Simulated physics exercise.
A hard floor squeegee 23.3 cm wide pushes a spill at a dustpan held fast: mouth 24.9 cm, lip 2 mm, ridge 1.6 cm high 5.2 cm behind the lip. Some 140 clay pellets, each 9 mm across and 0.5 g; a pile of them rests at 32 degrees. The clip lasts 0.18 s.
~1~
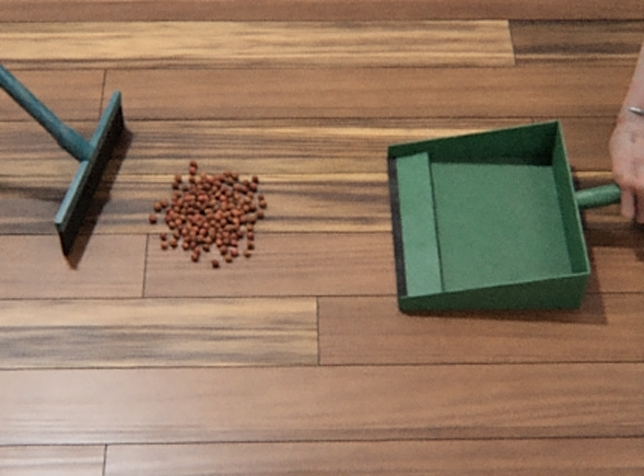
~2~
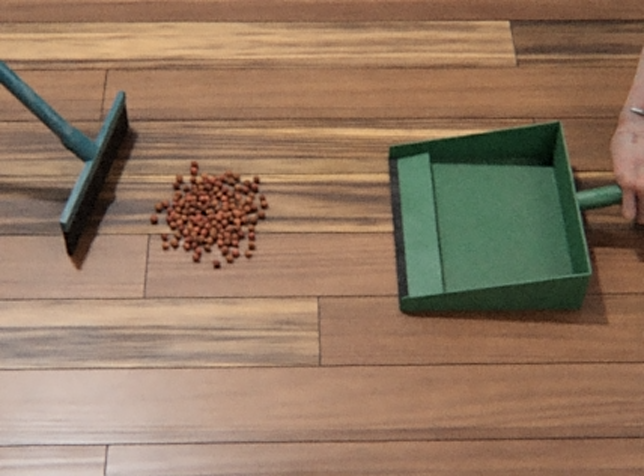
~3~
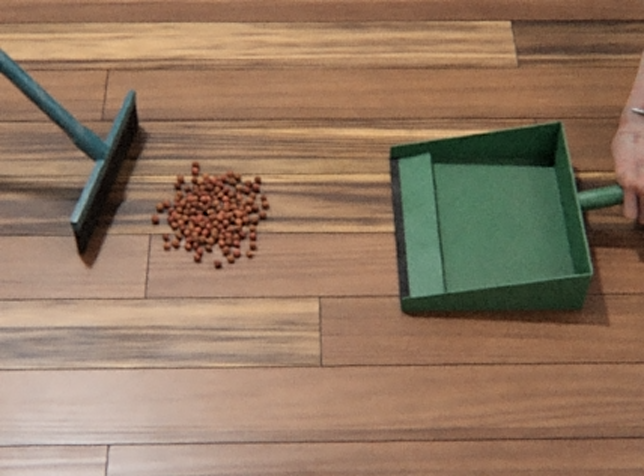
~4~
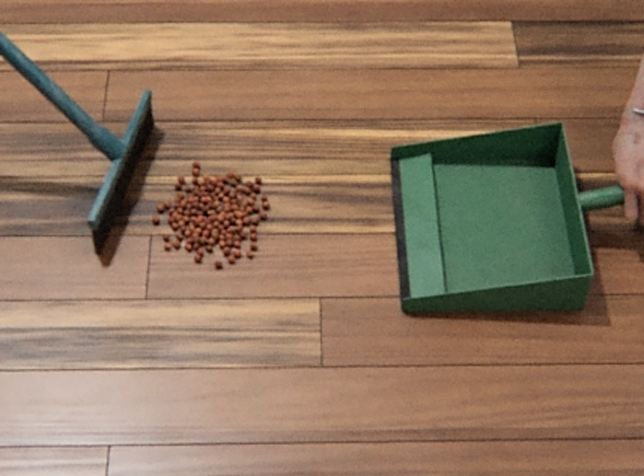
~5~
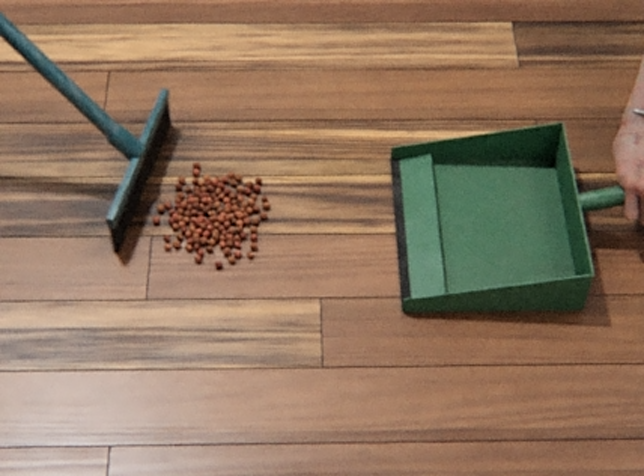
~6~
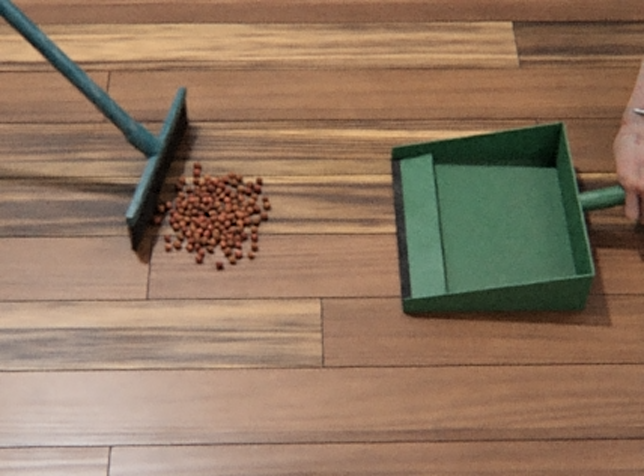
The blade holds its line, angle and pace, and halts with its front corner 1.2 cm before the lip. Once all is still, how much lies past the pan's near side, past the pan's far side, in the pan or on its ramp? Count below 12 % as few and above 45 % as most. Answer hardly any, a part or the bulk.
Past the pan's near side: Hardly any; past the pan's far side: Hardly any; in the pan or on its ramp: Hardly any.
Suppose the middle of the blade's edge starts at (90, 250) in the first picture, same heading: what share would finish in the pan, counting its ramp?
Some 20 per cent.
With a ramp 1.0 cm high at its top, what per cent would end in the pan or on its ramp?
It would be near 5 per cent.
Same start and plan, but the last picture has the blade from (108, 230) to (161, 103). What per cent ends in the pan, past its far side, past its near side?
Pan 10, far 0, near 0.
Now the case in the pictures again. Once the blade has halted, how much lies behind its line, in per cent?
About 35 per cent.
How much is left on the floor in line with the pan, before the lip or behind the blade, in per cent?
Some 90 per cent.
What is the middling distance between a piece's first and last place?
Roughly 20 cm.
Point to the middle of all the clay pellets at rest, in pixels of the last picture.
Around (374, 225).
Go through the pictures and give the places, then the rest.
The first picture shows blade from (60, 226) to (118, 99), moved 0.0 cm, 0 of the pieces shifted so far; middle of the pieces at (209, 212); pan at (494, 229).
The second picture shows blade from (65, 226) to (122, 99), moved 0.4 cm, 0 of the pieces shifted so far; middle of the pieces at (210, 212).
The third picture shows blade from (76, 225) to (132, 98), moved 1.6 cm, 0 of the pieces shifted so far; middle of the pieces at (211, 213).
The fourth picture shows blade from (93, 224) to (148, 98), moved 3.6 cm, 0 of the pieces shifted so far; middle of the pieces at (212, 213).
The fifth picture shows blade from (112, 223) to (165, 97), moved 5.8 cm, 0 of the pieces shifted so far; middle of the pieces at (212, 214).
The sixth picture shows blade from (131, 221) to (182, 95), moved 8.1 cm, 0 of the pieces shifted so far; middle of the pieces at (213, 214); pan at (498, 231).
Then, 0.21 s after the last picture, middle of the blade 17 cm from the lip; 0 % over the lip, far side 0 %, near side 0 %.
Then, 0.35 s after the last picture, middle of the blade 8 cm from the lip; 0 % over the lip, far side 5 %, near side 0 %.
Then, 0.62 s after the last picture, middle of the blade 4 cm from the lip; 0 % over the lip, far side 5 %, near side 0 %.
In the end, near side 0 %, far side 5 %, pan 0 %, in front of the lip or behind the blade 90 %.
